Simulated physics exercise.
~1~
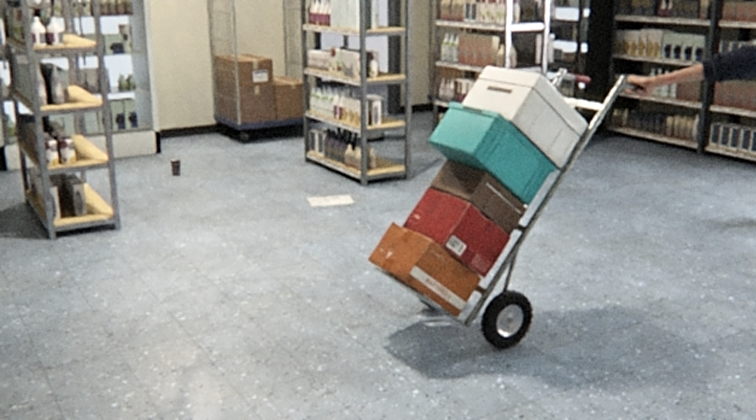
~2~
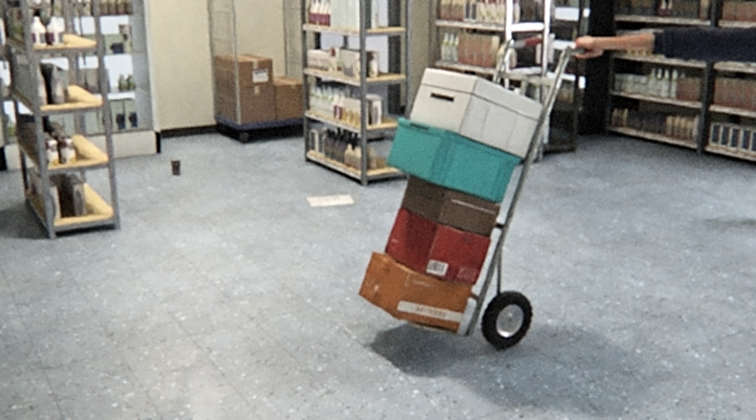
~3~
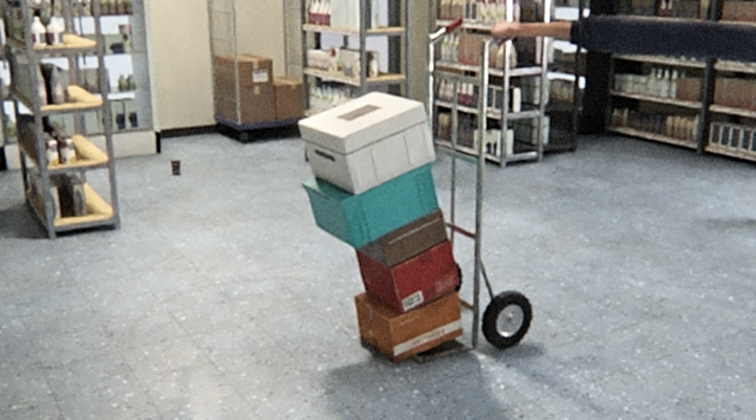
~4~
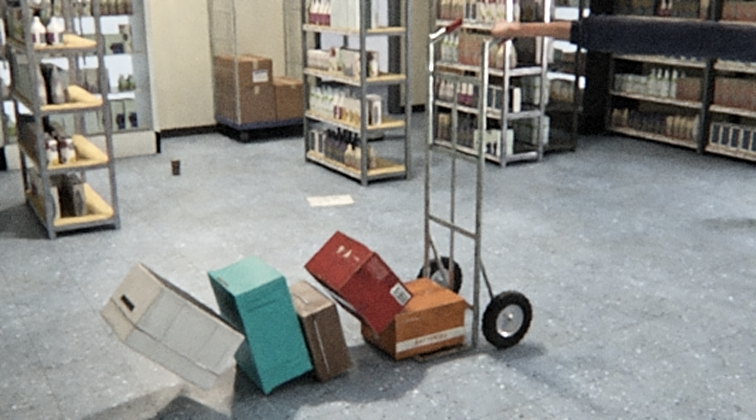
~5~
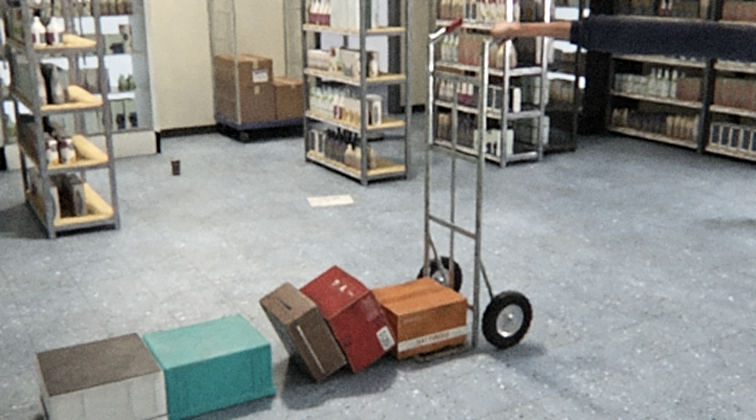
Hand truck tilting upright in a hand's grip, its stacked boxes toppling left across the floor, only the orange box staying put.
